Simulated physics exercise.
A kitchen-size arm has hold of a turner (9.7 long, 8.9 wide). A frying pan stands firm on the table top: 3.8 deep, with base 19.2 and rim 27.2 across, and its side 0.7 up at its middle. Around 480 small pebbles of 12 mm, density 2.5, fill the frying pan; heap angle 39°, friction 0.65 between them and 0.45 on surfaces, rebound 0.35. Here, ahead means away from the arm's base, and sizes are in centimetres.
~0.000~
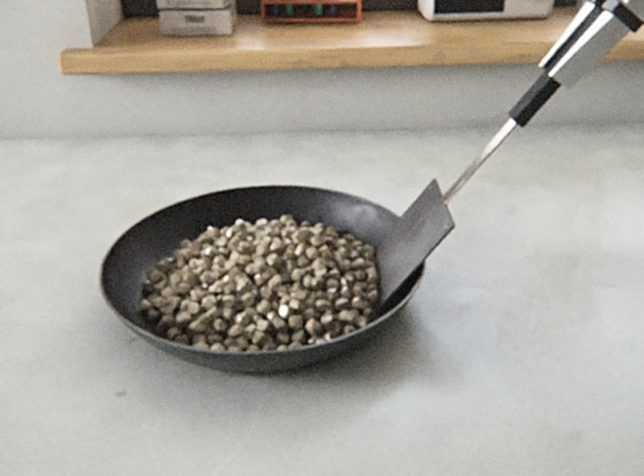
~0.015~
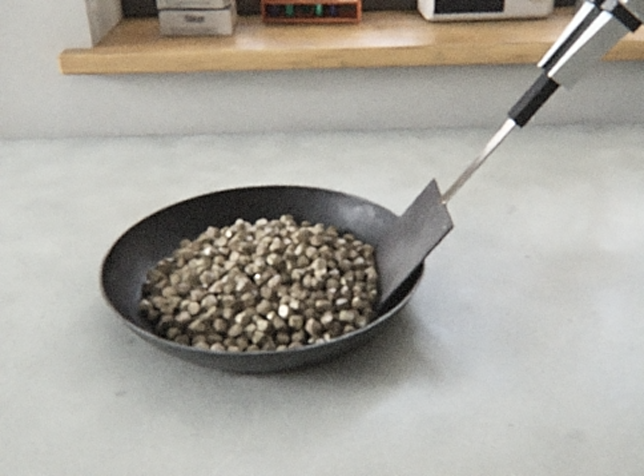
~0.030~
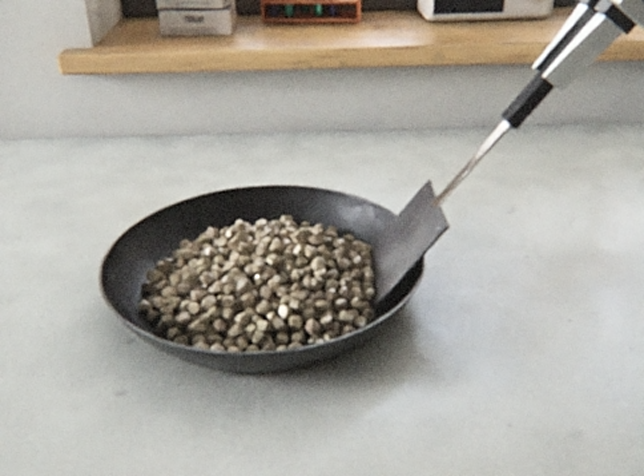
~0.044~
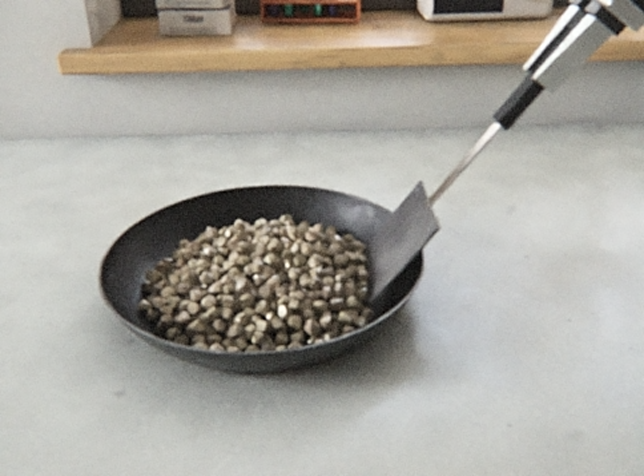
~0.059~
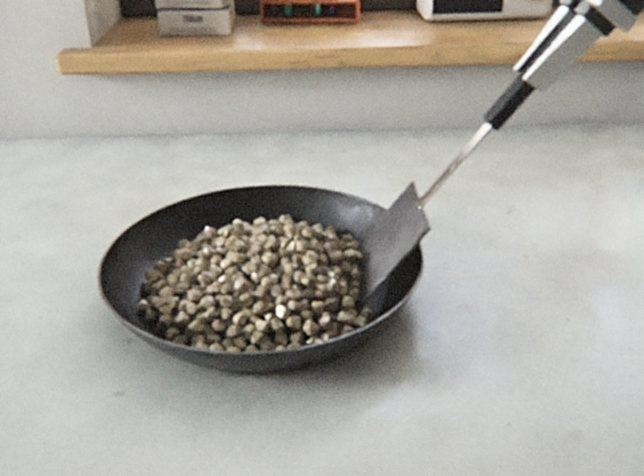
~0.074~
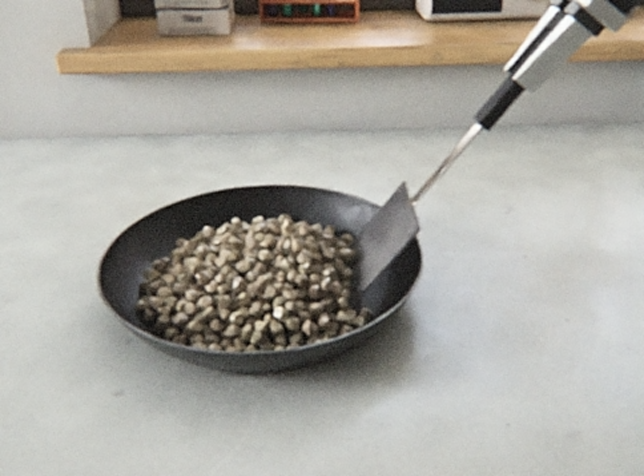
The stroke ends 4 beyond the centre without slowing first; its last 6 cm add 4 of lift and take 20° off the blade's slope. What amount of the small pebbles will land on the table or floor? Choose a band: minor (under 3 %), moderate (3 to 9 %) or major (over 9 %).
Minor.
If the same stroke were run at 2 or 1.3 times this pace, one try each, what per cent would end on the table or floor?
About 5 and 0 per cent.
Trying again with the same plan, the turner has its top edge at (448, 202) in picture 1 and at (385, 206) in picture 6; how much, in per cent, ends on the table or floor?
Roughly 10 %.
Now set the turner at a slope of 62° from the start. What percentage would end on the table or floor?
In that case around 0 per cent.
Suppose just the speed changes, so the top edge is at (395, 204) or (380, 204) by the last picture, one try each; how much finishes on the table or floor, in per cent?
I'd estimate close to 0 and 10 in a hundred.
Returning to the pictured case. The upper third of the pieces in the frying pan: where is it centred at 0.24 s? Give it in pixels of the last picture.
Near (189, 256).
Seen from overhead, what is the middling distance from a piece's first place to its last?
Roughly 5 cm.
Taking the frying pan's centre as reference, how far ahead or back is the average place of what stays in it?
Some 5.0 cm ahead of the centre.
After 0.16 s, sloping 53°, highest piece 5 above the table; 484 in the frying pan.
After 0.24 s, sloping 43°, highest piece 6 above the table; 484 in the frying pan.
After 0.49 s, sloping 33°, highest piece 6 above the table; 484 in the frying pan.
After 1.54 s, sloping 33°, highest piece 6 above the table; 484 in the frying pan.
At rest, 484 in the frying pan. That is 0 % on the table or floor.
